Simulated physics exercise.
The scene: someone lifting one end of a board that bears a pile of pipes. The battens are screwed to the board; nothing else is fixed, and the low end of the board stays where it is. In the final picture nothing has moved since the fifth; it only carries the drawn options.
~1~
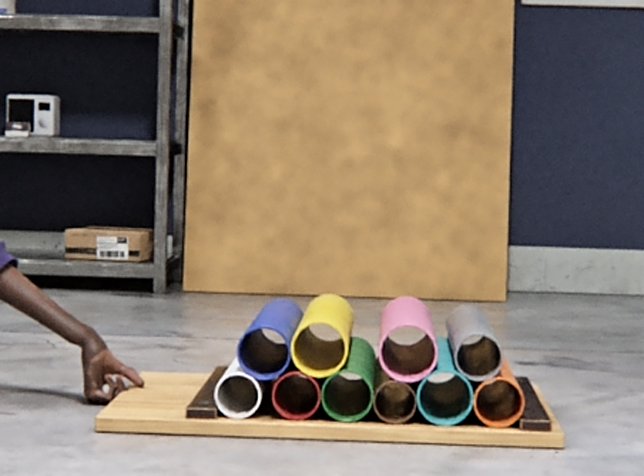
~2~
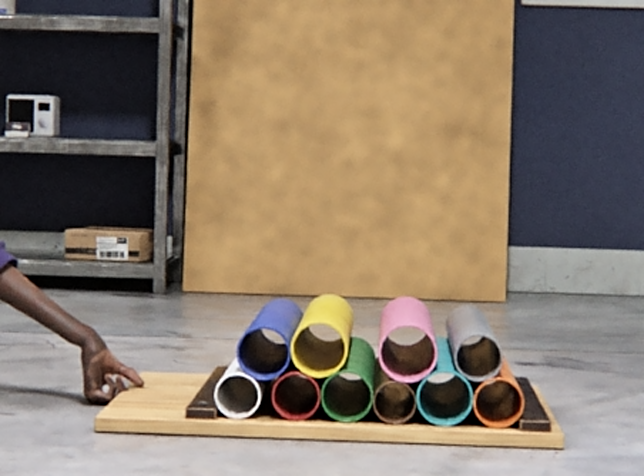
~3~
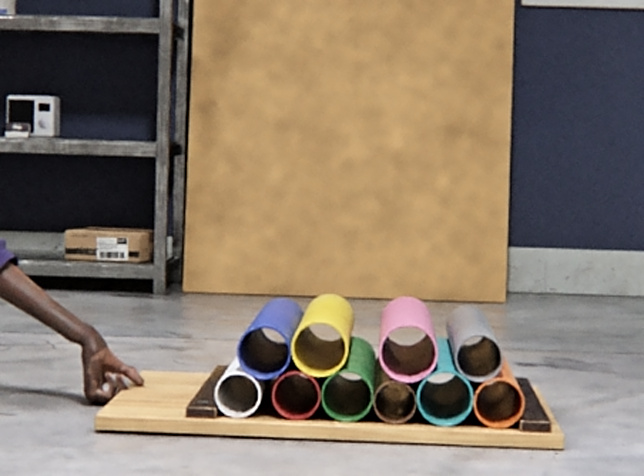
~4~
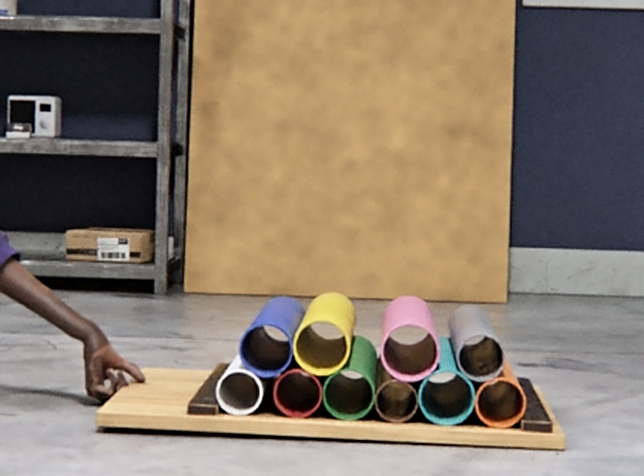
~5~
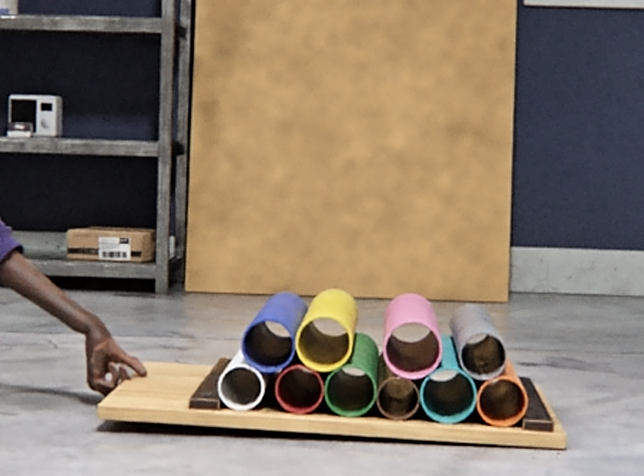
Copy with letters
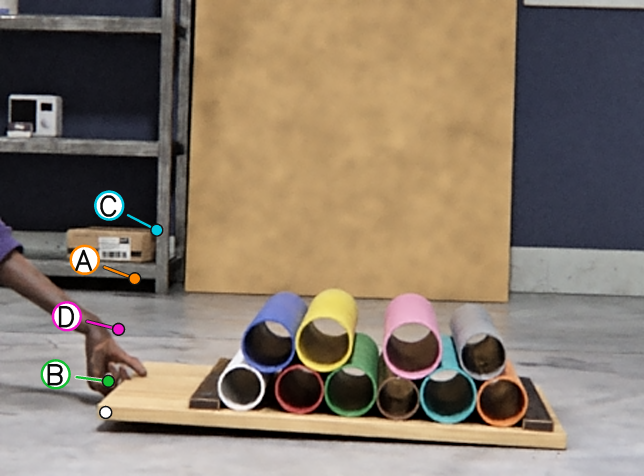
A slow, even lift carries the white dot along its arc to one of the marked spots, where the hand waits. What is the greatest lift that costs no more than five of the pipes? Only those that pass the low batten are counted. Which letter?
It can be raised to C.
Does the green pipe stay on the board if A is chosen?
Yes, with A.
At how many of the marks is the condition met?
The number is four.
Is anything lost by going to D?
At D: No.
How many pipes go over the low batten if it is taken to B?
At B the number is none.
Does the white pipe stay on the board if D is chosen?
The white pipe: Yes.
On the marked copy, A at (135, 279); B at (108, 381); C at (157, 230); D at (119, 329); the white dot at (106, 413).
Taking C. A third of the way, board at 16°.
Two thirds of the way, board at 25°.
When it is over, board at 25°, one over the low batten (grey).
As for the rest, A none over the low batten; B none over the low batten; D none over the low batten.
